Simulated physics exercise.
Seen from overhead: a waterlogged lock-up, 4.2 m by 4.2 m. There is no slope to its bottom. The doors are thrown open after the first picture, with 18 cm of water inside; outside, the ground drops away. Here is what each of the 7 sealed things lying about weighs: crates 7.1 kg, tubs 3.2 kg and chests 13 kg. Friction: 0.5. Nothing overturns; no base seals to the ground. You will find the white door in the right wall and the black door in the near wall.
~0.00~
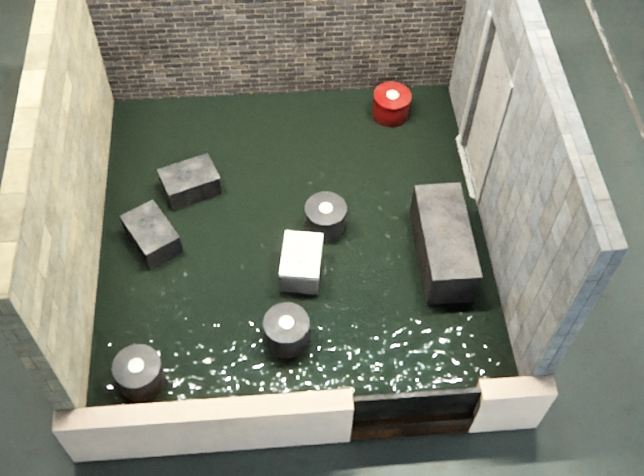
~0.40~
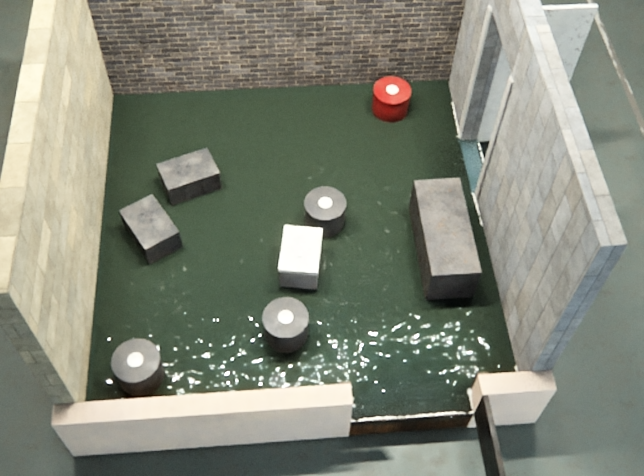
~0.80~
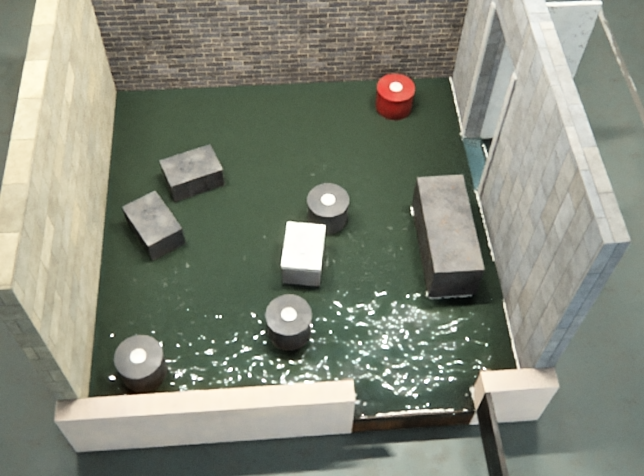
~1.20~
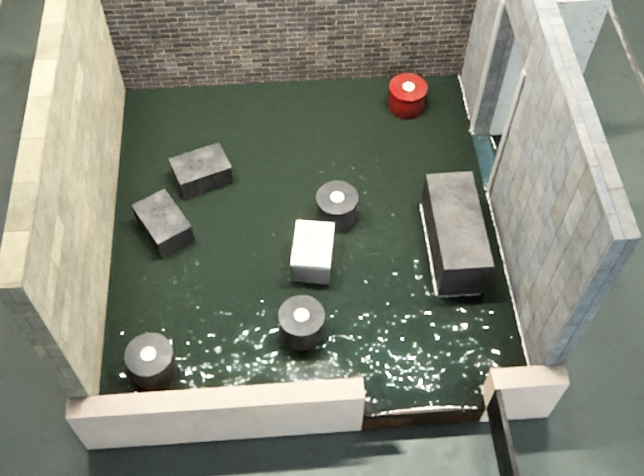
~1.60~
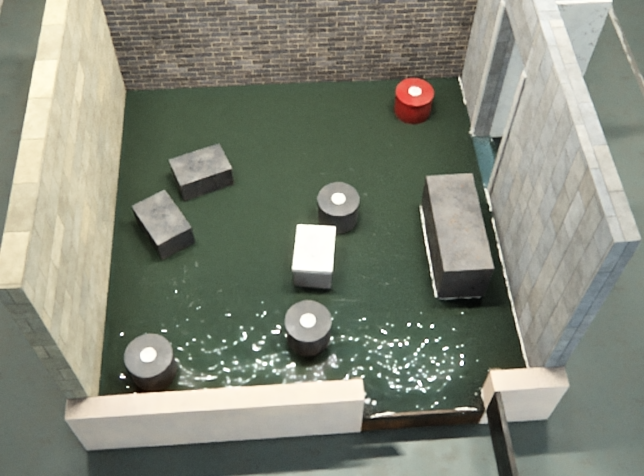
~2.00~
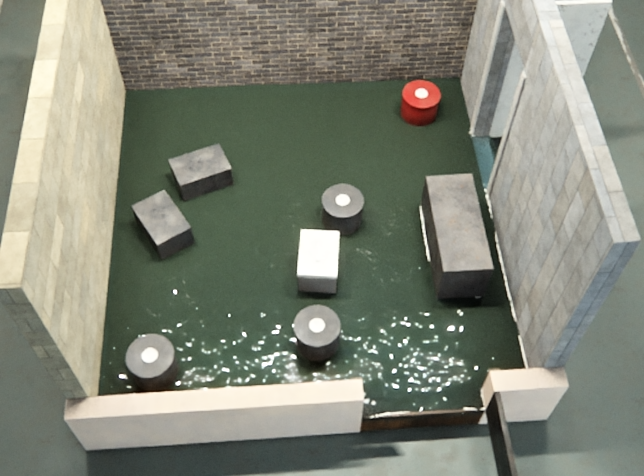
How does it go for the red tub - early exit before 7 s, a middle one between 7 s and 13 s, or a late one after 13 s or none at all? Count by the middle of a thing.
The exit falls ahead of the first time.
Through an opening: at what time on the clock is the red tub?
It gets out at about 4.5 s.
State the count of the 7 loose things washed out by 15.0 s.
By then 3.
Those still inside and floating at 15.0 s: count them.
Tally: 4 of them.
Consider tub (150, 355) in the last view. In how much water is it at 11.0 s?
Roughly 9 cm.
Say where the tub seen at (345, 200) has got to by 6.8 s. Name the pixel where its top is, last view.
Roughly (402, 221) in the last view.
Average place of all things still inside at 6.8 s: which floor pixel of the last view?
Mean position: Approximately (296, 291).
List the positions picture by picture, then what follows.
In the first picture, the red tub at (393, 95), afloat; 18 cm deep round most things; 0 of 7 have shifted.
In the second picture, the red tub at (392, 90), afloat; 18 cm deep round most things; 0 of 7 have shifted.
In the third picture, the red tub at (396, 87) floats; 18 cm deep round most things; 0 of 7 have shifted.
In the fourth picture, the red tub at (409, 87) floats, 6 cm from its start; 18 cm deep round most things; 1 of 7 have shifted.
In the fifth picture, the red tub at (415, 92) floats, 14 cm from its start; 17 cm deep round most things; 2 of 7 have shifted.
In the sixth picture, the red tub at (422, 94), afloat, 23 cm from its start; about 2720 L in view; 4 of 7 have shifted.
After 3.0 s the red tub is near (439, 98), 0.4 m from its start, afloat; 0 of 7 are out; 7 afloat.
After 6.8 s the red tub has gone out (at 4.7 s); 2 of 7 are out; 5 afloat.
After 11.0 s the red tub has gone out (at 4.7 s); 3 of 7 are out; 4 afloat.
After 15.0 s the red tub has gone out (at 4.7 s); 3 of 7 are out; 4 afloat.
